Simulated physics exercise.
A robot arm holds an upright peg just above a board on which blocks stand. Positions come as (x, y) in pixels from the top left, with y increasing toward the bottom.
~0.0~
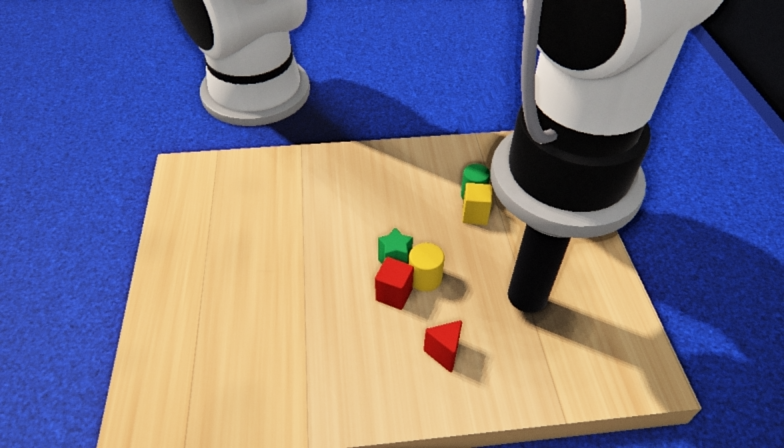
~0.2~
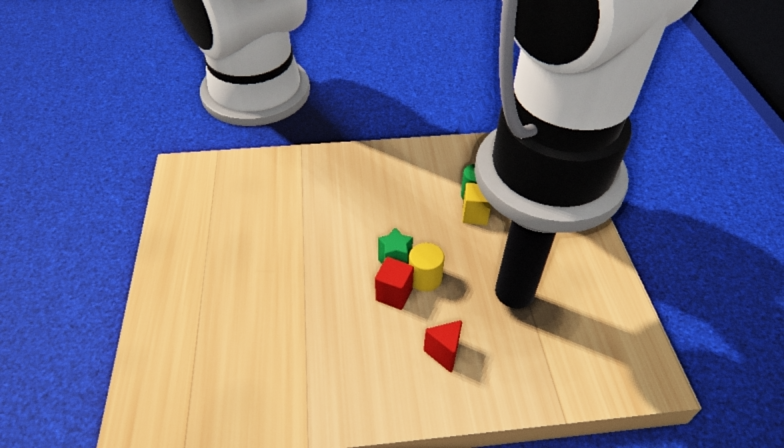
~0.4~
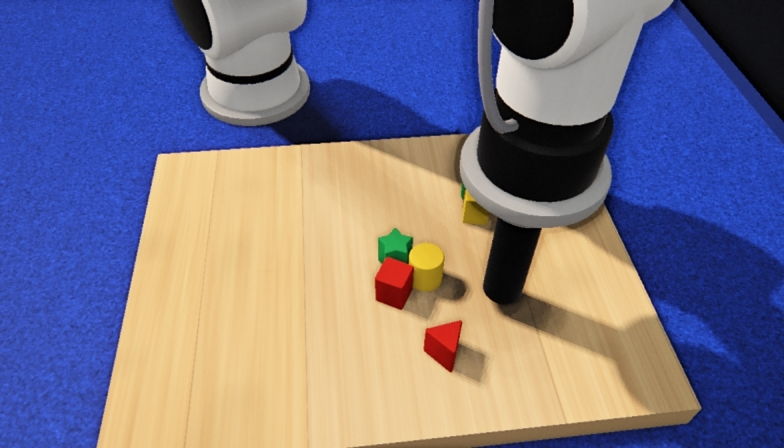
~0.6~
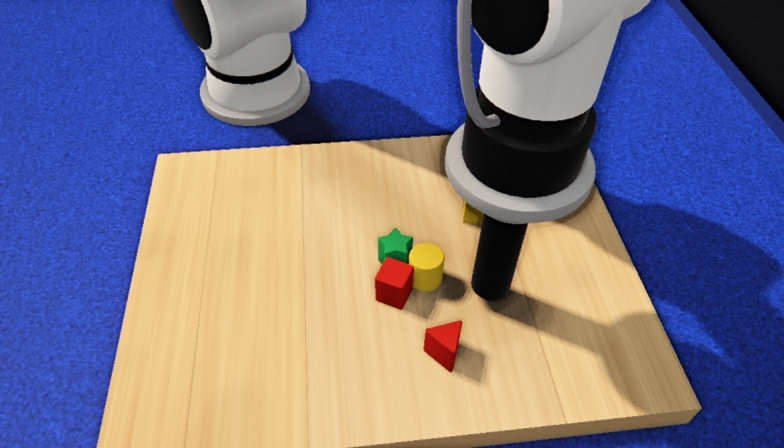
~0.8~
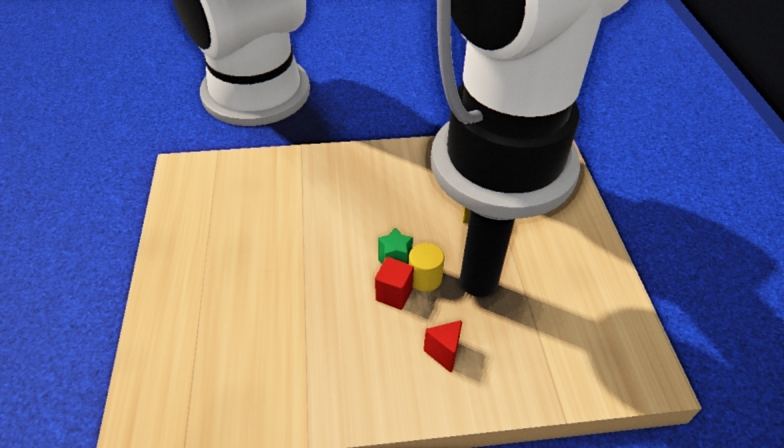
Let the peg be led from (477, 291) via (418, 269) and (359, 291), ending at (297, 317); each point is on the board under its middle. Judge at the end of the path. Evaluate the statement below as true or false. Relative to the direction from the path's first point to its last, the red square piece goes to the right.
It is false.
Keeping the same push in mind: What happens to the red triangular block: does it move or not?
Right where it was.
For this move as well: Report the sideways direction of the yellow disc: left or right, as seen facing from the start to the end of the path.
Answer: Rightward.
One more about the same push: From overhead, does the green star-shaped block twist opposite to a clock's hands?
No, that is not how it ends up.
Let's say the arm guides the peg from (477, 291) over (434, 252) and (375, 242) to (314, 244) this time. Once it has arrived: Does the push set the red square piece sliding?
No.
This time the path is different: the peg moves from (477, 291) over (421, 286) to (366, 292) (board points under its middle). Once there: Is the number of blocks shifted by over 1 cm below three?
That would be a no.
The first path, step by step. One third of the way, peg (419, 259); red square piece (380, 279), turned 20° anticlockwise; green star-shaped block (365, 234), turned 35° clockwise; yellow disc (384, 252).
Two thirds of the way, peg (358, 281); red square piece (355, 303), turned 85° anticlockwise; green star-shaped block (354, 232), turned 70° clockwise; yellow disc (321, 261).
At the end, peg (296, 307); red square piece (346, 309), turned 135° anticlockwise; green star-shaped block (354, 232), turned 70° clockwise; yellow disc (290, 263); red triangular block not moved.
